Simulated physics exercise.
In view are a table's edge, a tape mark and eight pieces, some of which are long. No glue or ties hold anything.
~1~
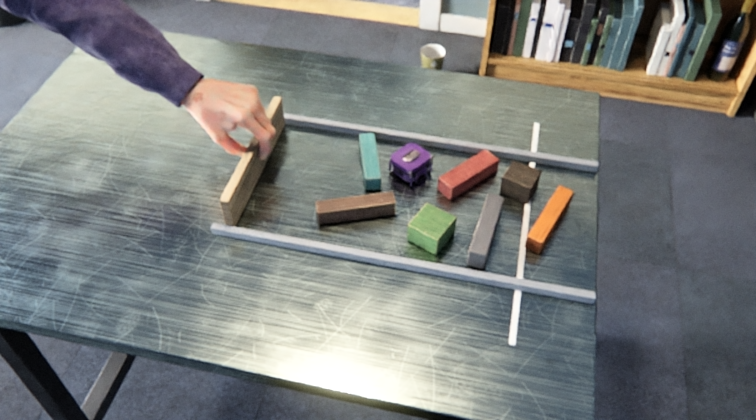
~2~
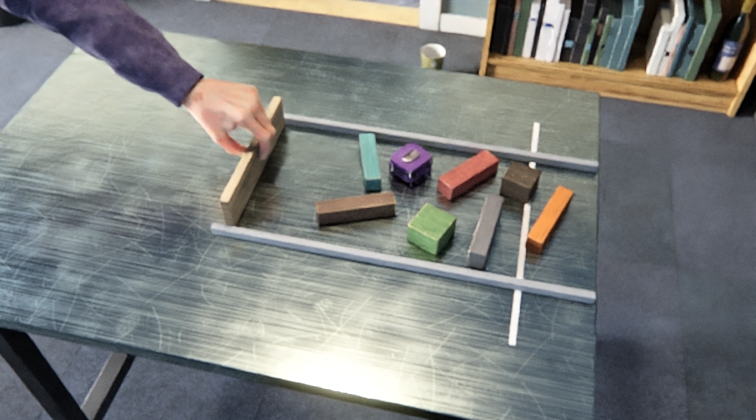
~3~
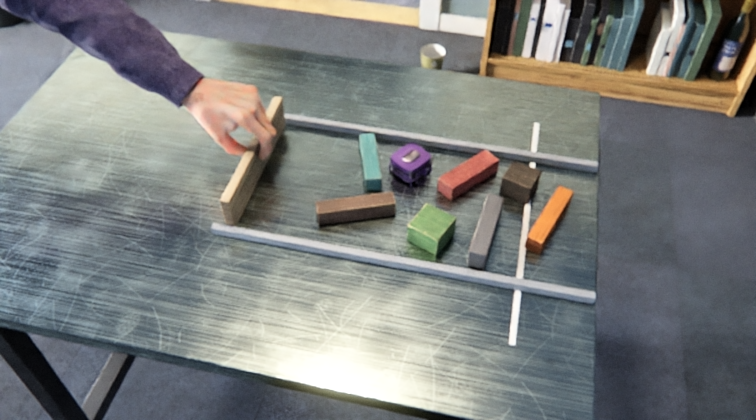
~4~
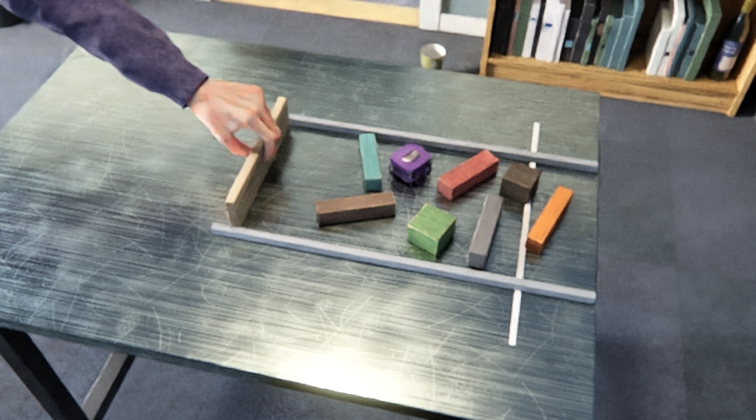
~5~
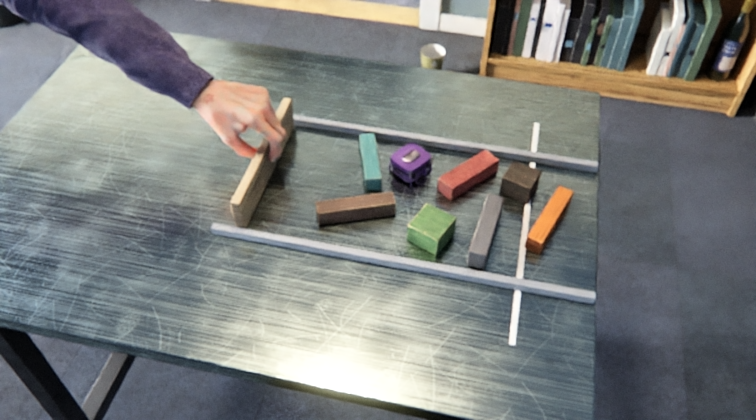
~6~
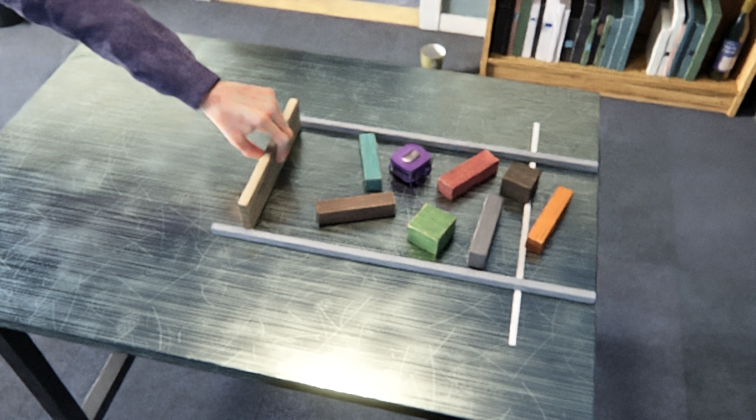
A hand slides a wooden board slightly right between two grey rails on a dark table, while the coloured blocks stay still.
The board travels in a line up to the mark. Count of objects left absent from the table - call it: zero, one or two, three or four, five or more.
My call is one or two.
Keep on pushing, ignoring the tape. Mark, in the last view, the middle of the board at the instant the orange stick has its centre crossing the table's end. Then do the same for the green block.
The middle is at (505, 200) when it's the orange stick, and at (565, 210) when it's the green block.
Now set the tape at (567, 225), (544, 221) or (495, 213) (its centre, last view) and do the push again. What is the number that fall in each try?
Try by try, 5, 4 and 0.
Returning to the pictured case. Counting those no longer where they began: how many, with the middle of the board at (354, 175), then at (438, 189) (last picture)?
I make it 2 at the first spot and 7 at the other.
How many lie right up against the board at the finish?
It touches 2.
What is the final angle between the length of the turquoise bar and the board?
It measures close to 0 degrees.
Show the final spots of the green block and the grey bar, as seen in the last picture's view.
Final centres, first then second: (557, 264), (585, 247).
Soon after, none off yet; orange stick at rest near (550, 219); black block at rest near (520, 182); grey bar at rest near (486, 230).
At rest, the number that fall off is one or two; fallen, black block and orange stick.
